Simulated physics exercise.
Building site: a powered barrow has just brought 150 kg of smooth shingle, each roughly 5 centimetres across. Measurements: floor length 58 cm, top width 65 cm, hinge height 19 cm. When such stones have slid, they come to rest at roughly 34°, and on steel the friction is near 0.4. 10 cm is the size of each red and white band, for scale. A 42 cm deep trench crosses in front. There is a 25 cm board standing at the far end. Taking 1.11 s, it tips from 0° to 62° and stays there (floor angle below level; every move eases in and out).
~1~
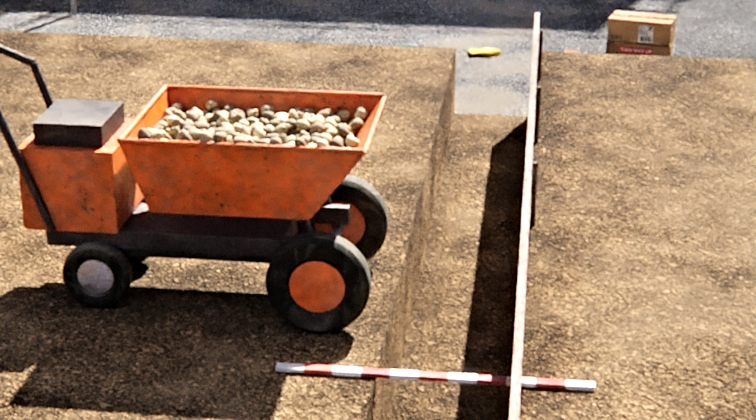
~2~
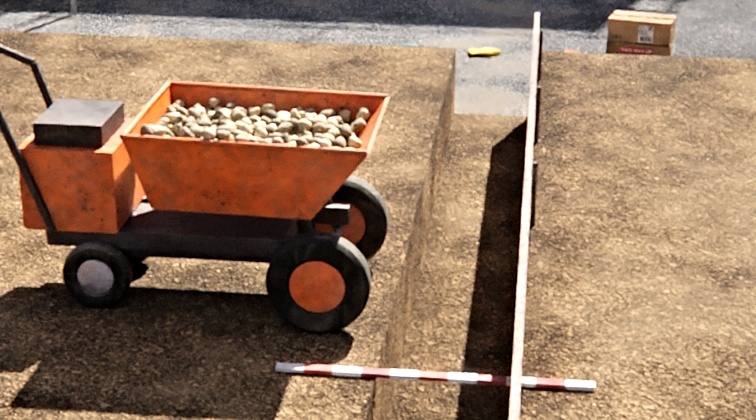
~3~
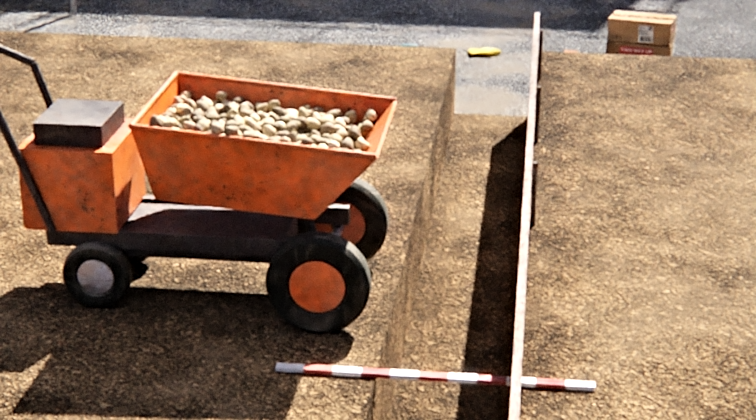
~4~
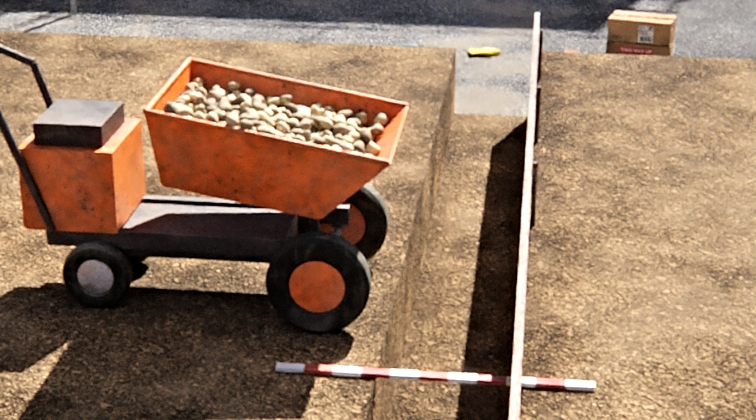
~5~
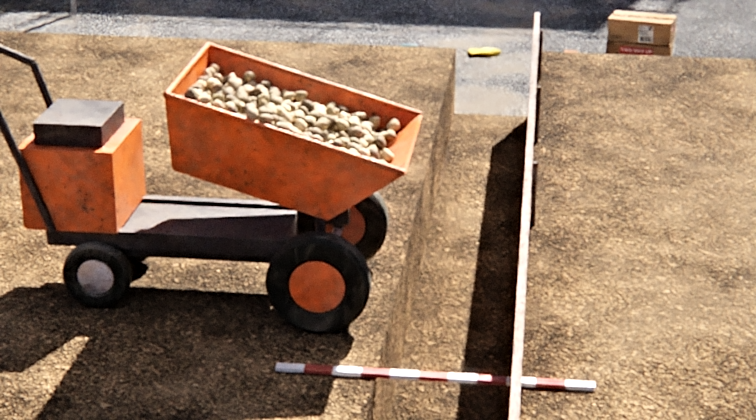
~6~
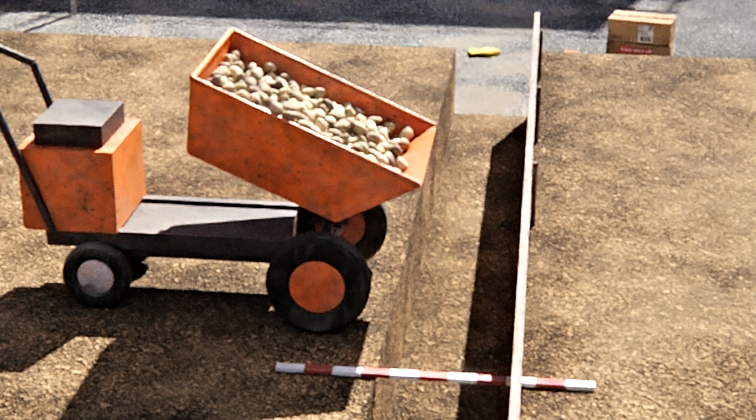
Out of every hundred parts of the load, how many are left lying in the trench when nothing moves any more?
Around 69 in every hundred.
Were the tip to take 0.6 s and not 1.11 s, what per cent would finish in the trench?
In that case, around 55%.
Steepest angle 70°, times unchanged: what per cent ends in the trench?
In that case around 80 percent.
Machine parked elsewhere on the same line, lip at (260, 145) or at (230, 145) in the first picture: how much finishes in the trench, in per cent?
First spot about 90, second spot about 75 per cent.
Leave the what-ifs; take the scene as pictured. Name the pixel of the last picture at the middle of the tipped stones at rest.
Centre estimate: Around (488, 381).
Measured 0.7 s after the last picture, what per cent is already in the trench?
By that moment, roughly 20 per cent of the load.
Then, 0.4 s after the last picture the floor is at 52°, 100 % in the tray; the foremost stones are at (462, 210).
Then, 0.7 s after the last picture the floor is at 62°, 72 % in the tray, 20 % in the trench, 9 % past the trench; the foremost stones are at (578, 293).
Then, 1.1 s after the last picture the floor is at 62°, 39 % in the tray, 38 % in the trench, 23 % past the trench; the foremost stones are at (708, 313).
Then, 3.0 s after the last picture the floor is at 62°, 8 % in the tray, 69 % in the trench, 23 % past the trench; the foremost stones are past the picture's edge.
